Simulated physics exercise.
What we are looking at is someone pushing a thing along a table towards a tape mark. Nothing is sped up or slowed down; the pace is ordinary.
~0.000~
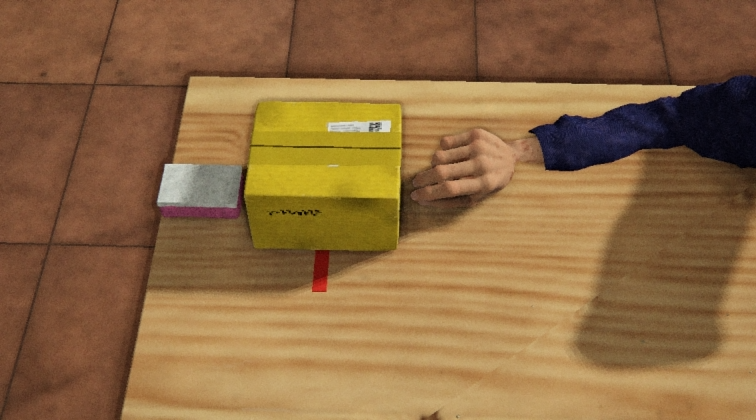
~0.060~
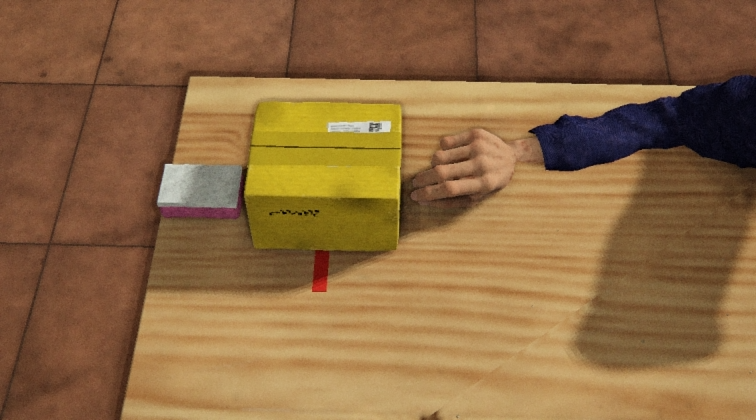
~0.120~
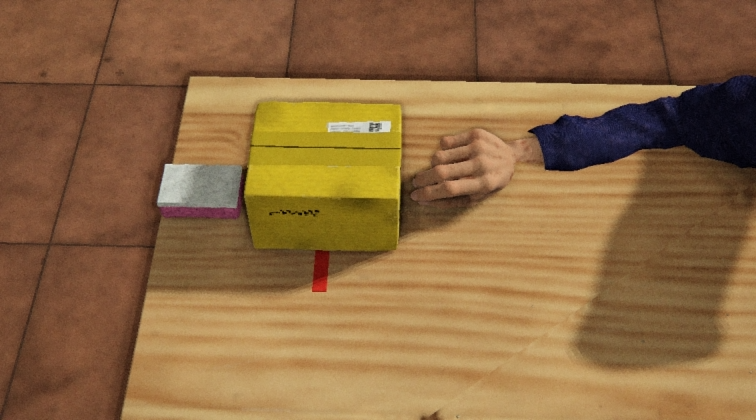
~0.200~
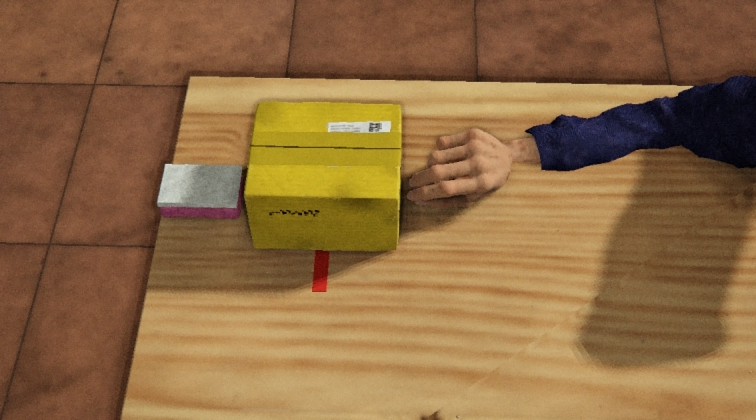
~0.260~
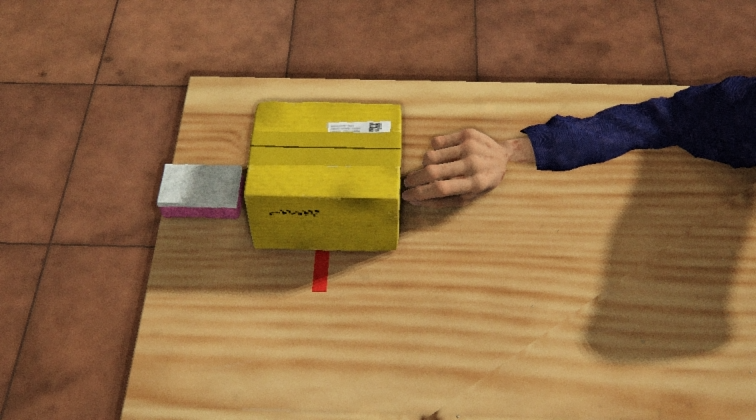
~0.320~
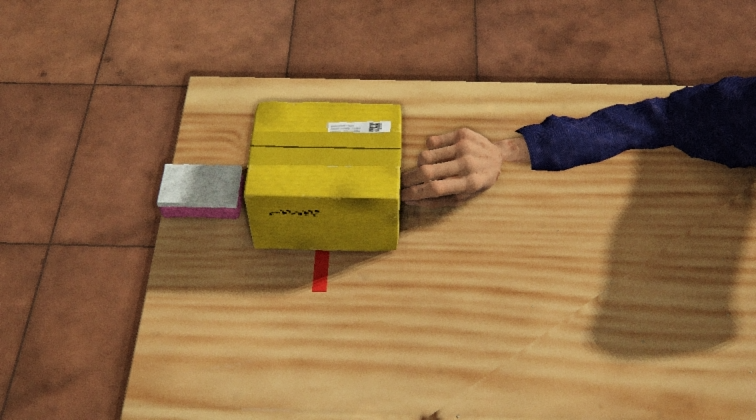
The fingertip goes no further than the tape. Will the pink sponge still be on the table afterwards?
No, it has fallen off.
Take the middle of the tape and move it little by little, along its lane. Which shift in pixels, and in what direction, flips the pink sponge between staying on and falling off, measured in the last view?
Right, 24 pixels.
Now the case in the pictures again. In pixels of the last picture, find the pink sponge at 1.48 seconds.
About (168, 371).
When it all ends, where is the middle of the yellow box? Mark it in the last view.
It ends up around (244, 175).
Around 1.48 s, pink sponge in the air near (168, 371).
Finally (2.9 s), the pink sponge falls off the table.
